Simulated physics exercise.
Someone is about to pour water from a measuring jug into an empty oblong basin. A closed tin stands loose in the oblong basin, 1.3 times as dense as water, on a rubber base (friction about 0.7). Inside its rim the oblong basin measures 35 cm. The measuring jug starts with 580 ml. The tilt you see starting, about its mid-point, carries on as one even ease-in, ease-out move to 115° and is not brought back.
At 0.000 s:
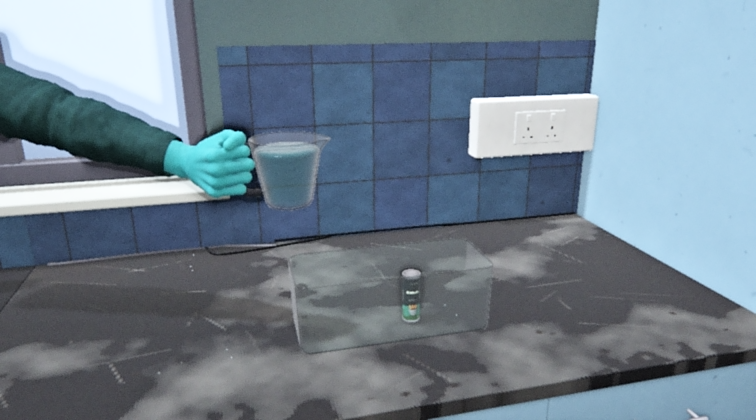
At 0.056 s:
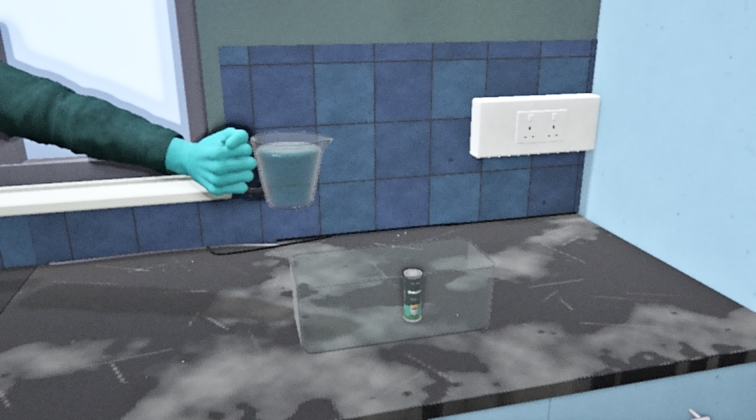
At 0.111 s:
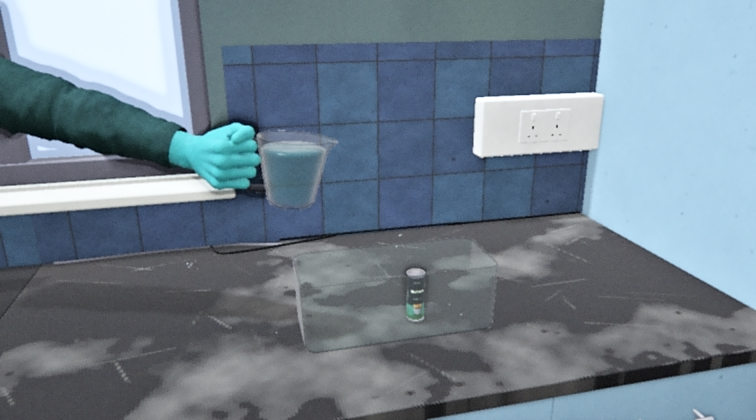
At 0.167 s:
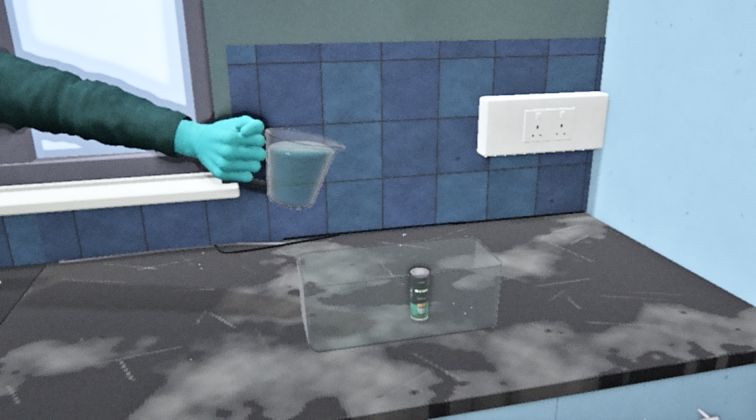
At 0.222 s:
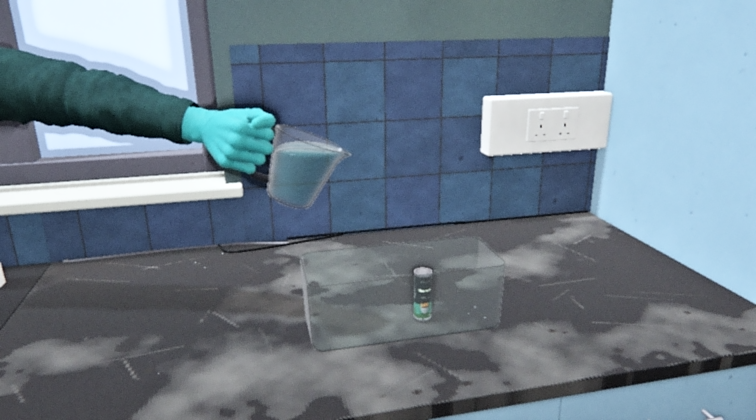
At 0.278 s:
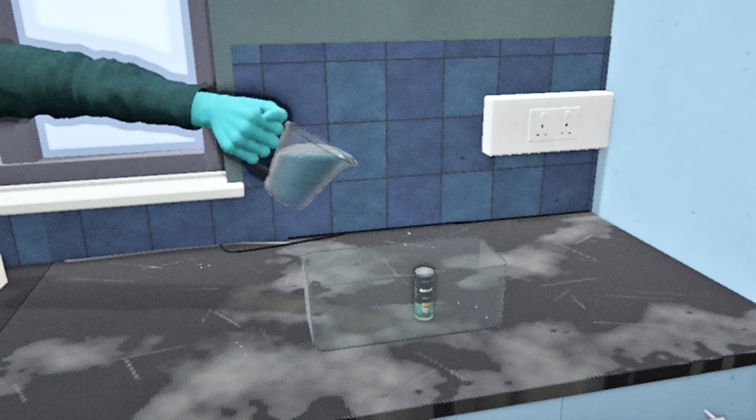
On a dark worktop, a gloved hand tilts a jug rightward above a clear basin holding a tin.
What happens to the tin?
It keeps standing.
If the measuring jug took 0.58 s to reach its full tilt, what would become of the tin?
Then it keeps standing.
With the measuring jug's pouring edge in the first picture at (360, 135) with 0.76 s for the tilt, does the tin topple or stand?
Then it falls.
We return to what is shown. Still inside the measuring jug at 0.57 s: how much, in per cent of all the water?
About 38 per cent.
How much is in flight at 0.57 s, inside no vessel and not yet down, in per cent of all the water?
About 36 per cent.
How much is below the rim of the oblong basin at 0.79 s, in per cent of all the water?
About 90 per cent.
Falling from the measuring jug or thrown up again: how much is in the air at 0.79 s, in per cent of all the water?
Near 9 in a hundred.
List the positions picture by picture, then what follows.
In the first frame, it leans 0°; its right rim is at (330, 137); the water meets the walls at (253, 150) and (319, 146); the oblong basin's rim runs from (292, 272) to (480, 252); the tin's top is at (411, 276).
In the second frame, it leans 2°; its right rim is at (333, 138); the water meets the walls at (255, 149) and (321, 147).
In the third frame, it leans 6°; its right rim is at (338, 141); the water meets the walls at (261, 148) and (326, 148).
In the fourth frame, it leans 13°; its right rim is at (345, 146); the water meets the walls at (268, 147) and (334, 148).
In the fifth frame, it leans 23°; its right rim is at (351, 154); the water meets the walls at (274, 150) and (344, 150).
In the sixth frame, it leans 34°; its right rim is at (354, 164); the water meets the walls at (276, 157) and (350, 158); 2 per cent is over the edge.
After 0.57 s the tilt is 99° and 37 per cent is still to pour; the tin stands where it began.
After 0.79 s the tilt is 115° and 2 per cent is still to pour; the tin stands where it began.
After 1.01 s the tilt is 115° and 0 per cent is still to pour; the tin stands where it began.
After 1.26 s the tilt is 115° and 0 per cent is still to pour; the tin stands where it began.
In the end the tin stands where it began.
